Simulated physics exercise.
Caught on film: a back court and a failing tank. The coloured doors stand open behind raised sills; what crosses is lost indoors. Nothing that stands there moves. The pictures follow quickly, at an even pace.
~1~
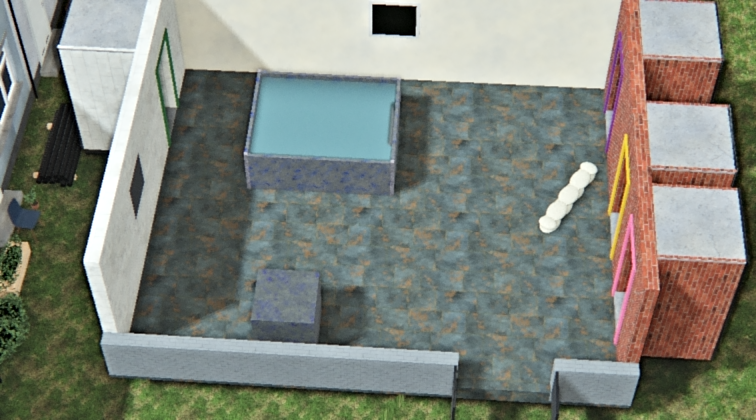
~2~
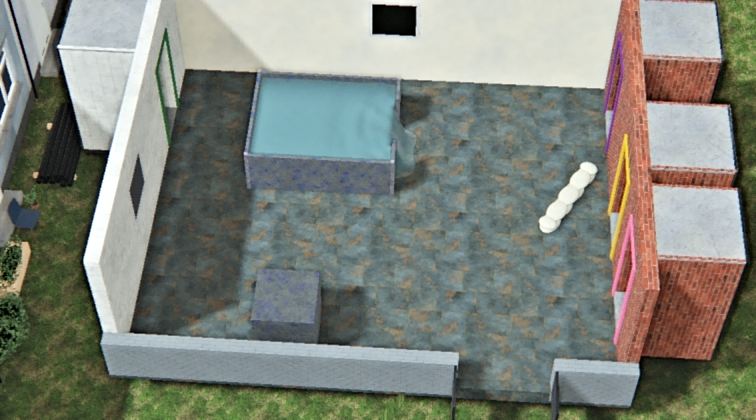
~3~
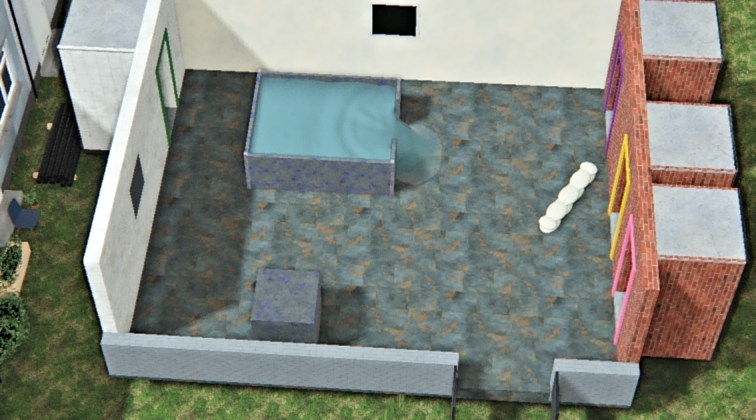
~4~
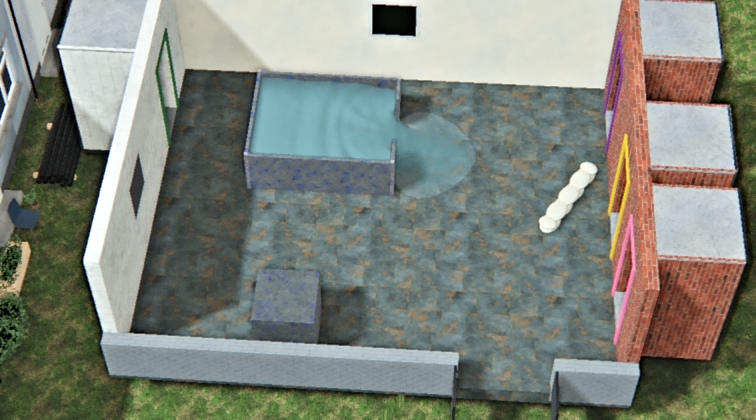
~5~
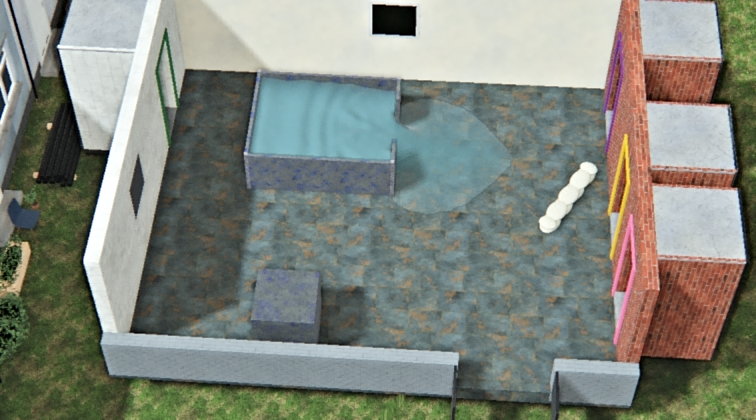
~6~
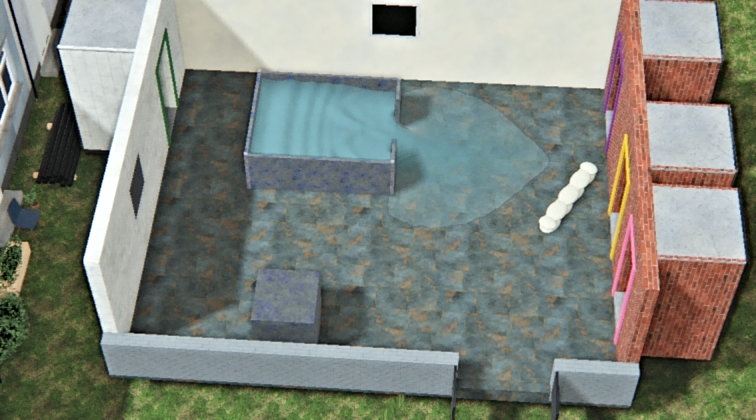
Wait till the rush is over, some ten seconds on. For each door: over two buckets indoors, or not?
In the end: The purple door lets in a lot; the pink door admits no more than that; the yellow door admits no more than that; the green door admits no more than that.
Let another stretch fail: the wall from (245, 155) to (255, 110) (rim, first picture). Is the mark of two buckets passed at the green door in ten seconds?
One by one: The green one passes that mark.
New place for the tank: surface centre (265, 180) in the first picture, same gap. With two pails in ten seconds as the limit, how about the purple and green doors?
One by one: Purple door is over, green door takes more.
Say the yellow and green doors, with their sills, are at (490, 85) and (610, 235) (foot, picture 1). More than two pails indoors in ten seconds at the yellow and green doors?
My reading: Yellow door takes more, green door lets more in.
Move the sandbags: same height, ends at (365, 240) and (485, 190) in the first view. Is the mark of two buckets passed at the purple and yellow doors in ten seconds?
My reading: The purple door goes over, the yellow door passes that mark.
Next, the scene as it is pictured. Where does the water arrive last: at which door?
Last comes the green door.
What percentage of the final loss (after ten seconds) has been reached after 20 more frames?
Close to 30 %.
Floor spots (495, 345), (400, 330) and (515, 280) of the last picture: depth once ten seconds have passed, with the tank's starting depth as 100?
In that order: 6, 10 and 4 per cent.
A moment on, water covers 30 % of the floor; the purple door under two buckets in, the pink door not reached, the yellow door not reached, the green door not reached.
Next, water covers 35 % of the floor; the purple door over two buckets in, the pink door wet at the sill, nothing in, the yellow door wet at the sill, nothing in, the green door not reached.
Then, water covers 40 % of the floor; the purple door far over two buckets in, the pink door wet at the sill, nothing in, the yellow door wet at the sill, nothing in, the green door not reached.
Later, water covers 50 % of the floor; the purple door far over two buckets in, the pink door wet at the sill, nothing in, the yellow door wet at the sill, nothing in, the green door not reached.
In the end, water covers 80 % of the floor; the purple door far over two buckets in, the pink door wet at the sill, nothing in, the yellow door wet at the sill, nothing in, the green door under two buckets in.
